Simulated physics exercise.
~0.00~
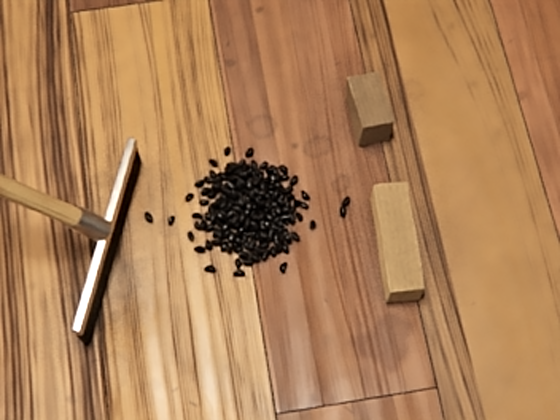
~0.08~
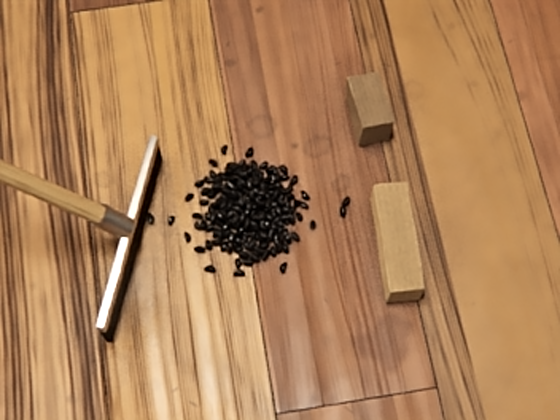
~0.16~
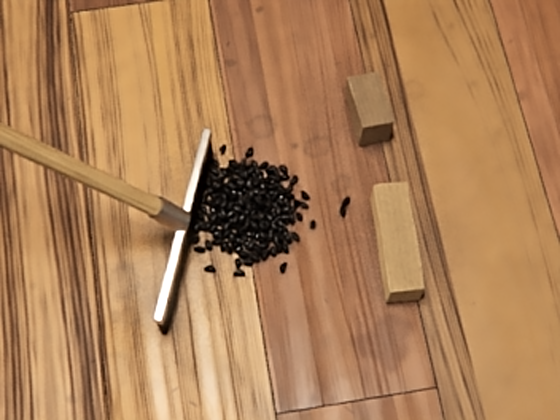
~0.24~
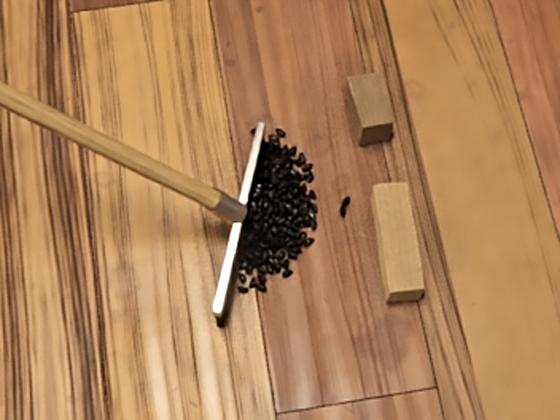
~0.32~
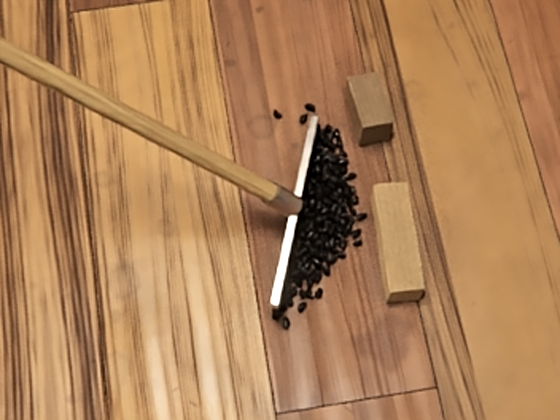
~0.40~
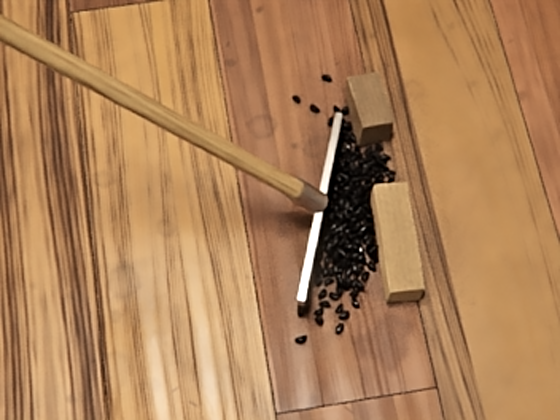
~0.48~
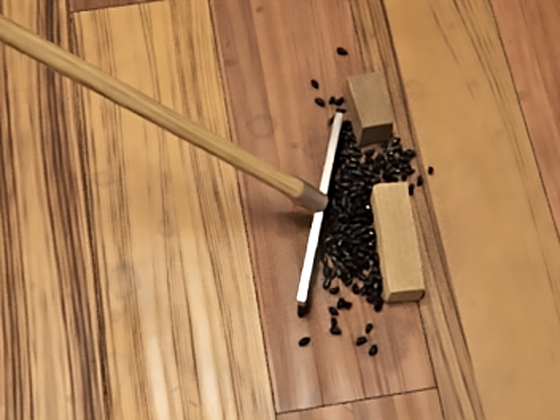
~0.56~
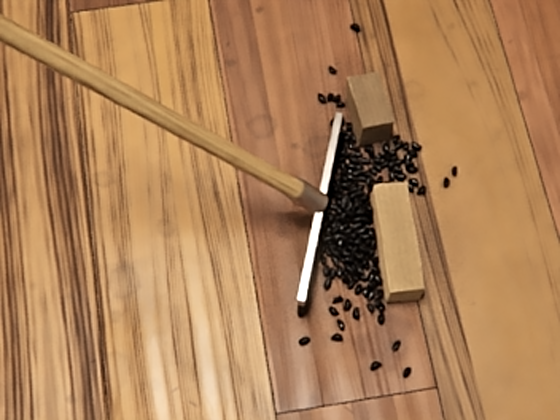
A squeegee pushes black beans right against two wooden blocks, and some slip through the gap.
